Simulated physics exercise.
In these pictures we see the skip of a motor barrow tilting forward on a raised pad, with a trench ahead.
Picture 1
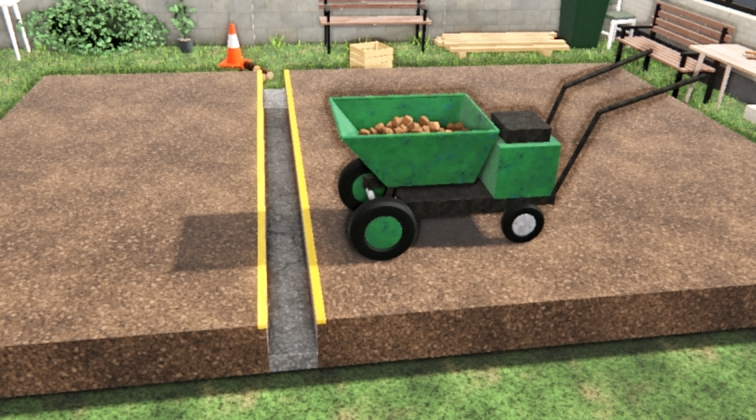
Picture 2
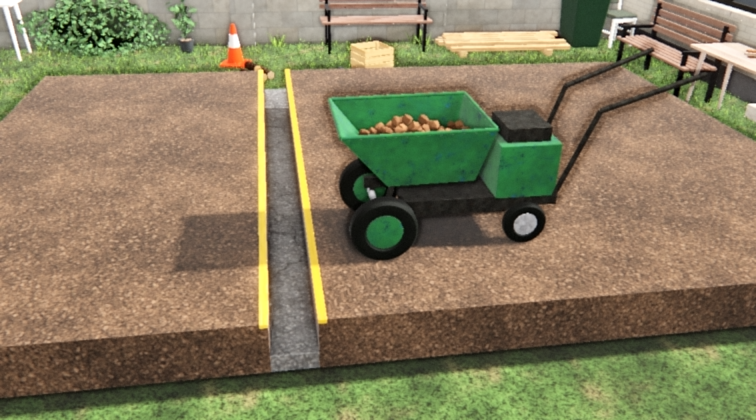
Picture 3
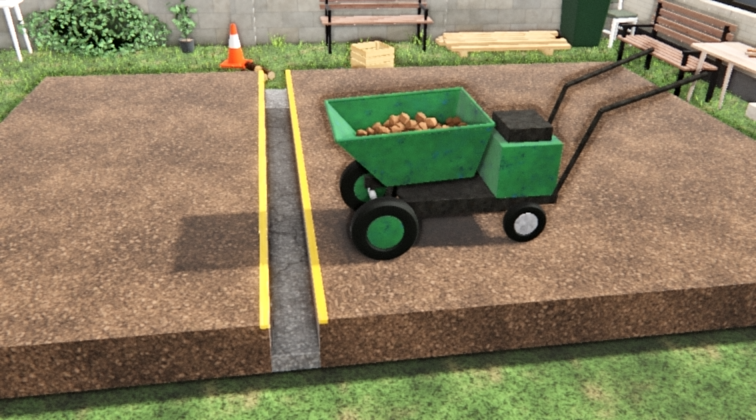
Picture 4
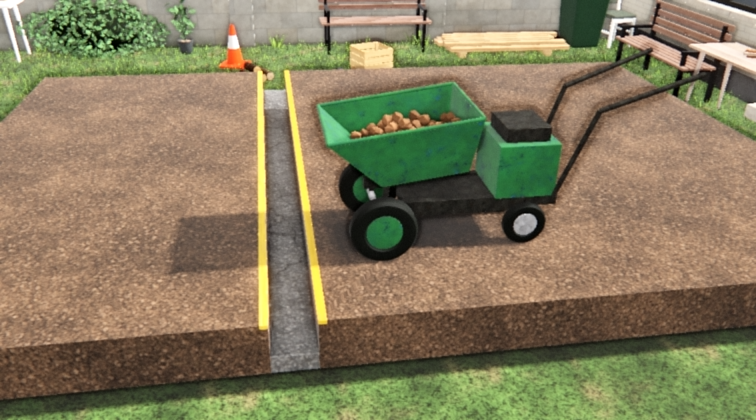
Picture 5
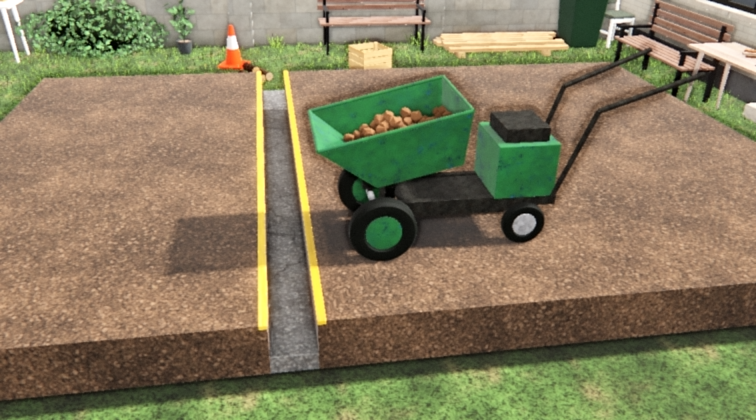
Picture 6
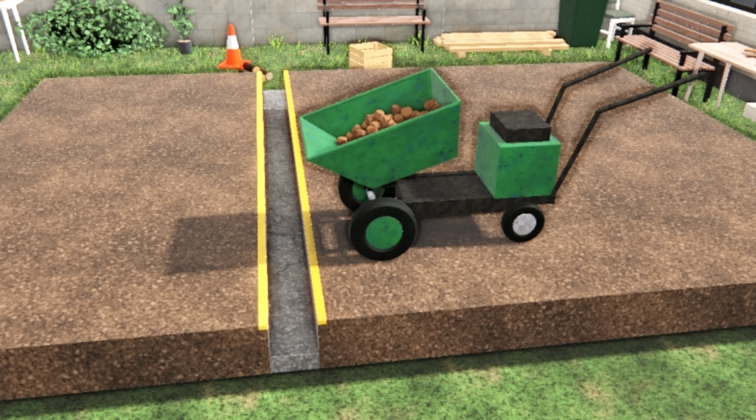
To begin with, a green motor barrow loaded with brown clods stands on a raised earth pad, its skip level beside a narrow trench edged in yellow. The skip then tilts gradually forward to the left, its lip lowering and its rear rising, while the wheels stay put and the clods remain inside.
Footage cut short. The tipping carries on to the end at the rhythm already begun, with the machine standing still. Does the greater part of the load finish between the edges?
No.
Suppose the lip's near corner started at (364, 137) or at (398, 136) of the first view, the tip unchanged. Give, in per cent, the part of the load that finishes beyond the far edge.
About 30 percent the first time, about 0 percent the second.
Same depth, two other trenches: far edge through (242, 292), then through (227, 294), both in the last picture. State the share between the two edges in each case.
I'd put it near 70 in a hundred, then near 90 in a hundred.
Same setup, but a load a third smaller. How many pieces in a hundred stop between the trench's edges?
About 10 per cent.
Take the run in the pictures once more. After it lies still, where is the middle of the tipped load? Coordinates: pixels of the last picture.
About pixel (222, 241).
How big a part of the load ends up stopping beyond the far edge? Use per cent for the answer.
75 percent.
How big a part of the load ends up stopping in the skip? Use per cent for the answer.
It comes to about 15 percent.
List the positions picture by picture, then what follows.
The first frame shows lip of the skip at (342, 138), level; top of the load at (417, 131), clay clods; first edge of the trench at (316, 286); far edge at (262, 290), the trench under half as wide as the skip, and about as deep as wide.
The second frame shows lip of the skip at (341, 139), level; top of the load at (417, 130).
The third frame shows lip of the skip at (337, 141), tipped barely; top of the load at (427, 134).
The fourth frame shows lip of the skip at (328, 146), tipped a little; top of the load at (421, 132).
The fifth frame shows lip of the skip at (318, 152), tipped a little; top of the load at (424, 124).
The sixth frame shows lip of the skip at (308, 160), tipped clearly; top of the load at (420, 117); first edge of the trench at (317, 286); far edge at (263, 291).
Soon after the last picture, skip tipped steeply; all in the skip.
A little later, skip tipped right over; most in the skip; a stray few in or heaped over the trench; a small part beyond it.
Later still, skip tipped right over; about a quarter in the skip; a small part in or heaped over the trench; about two thirds beyond it.
By the end, skip tipped right over; a small part in the skip; a small part in or heaped over the trench; most beyond it.
